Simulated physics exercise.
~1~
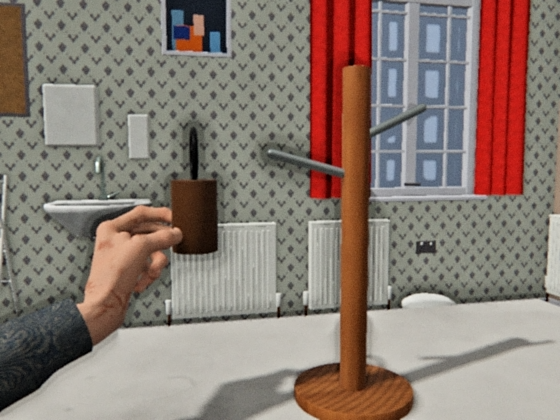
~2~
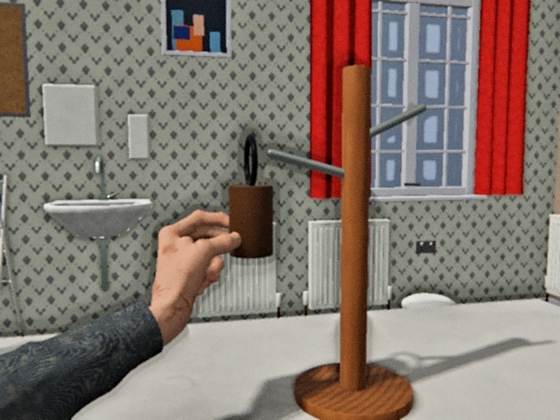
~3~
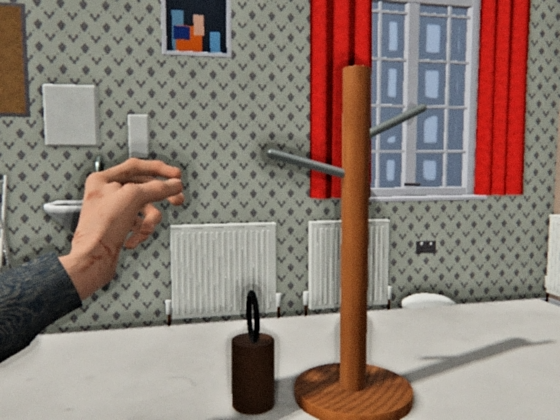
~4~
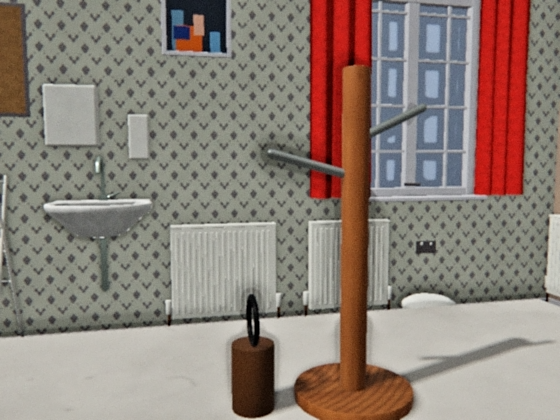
The clip shows a hand moving a brown lantern with a dark ring handle right toward a wooden peg stand and raising its ring near a peg. The hand lets go and draws back, and the lantern drops, ending upright on the white surface beside the stand.
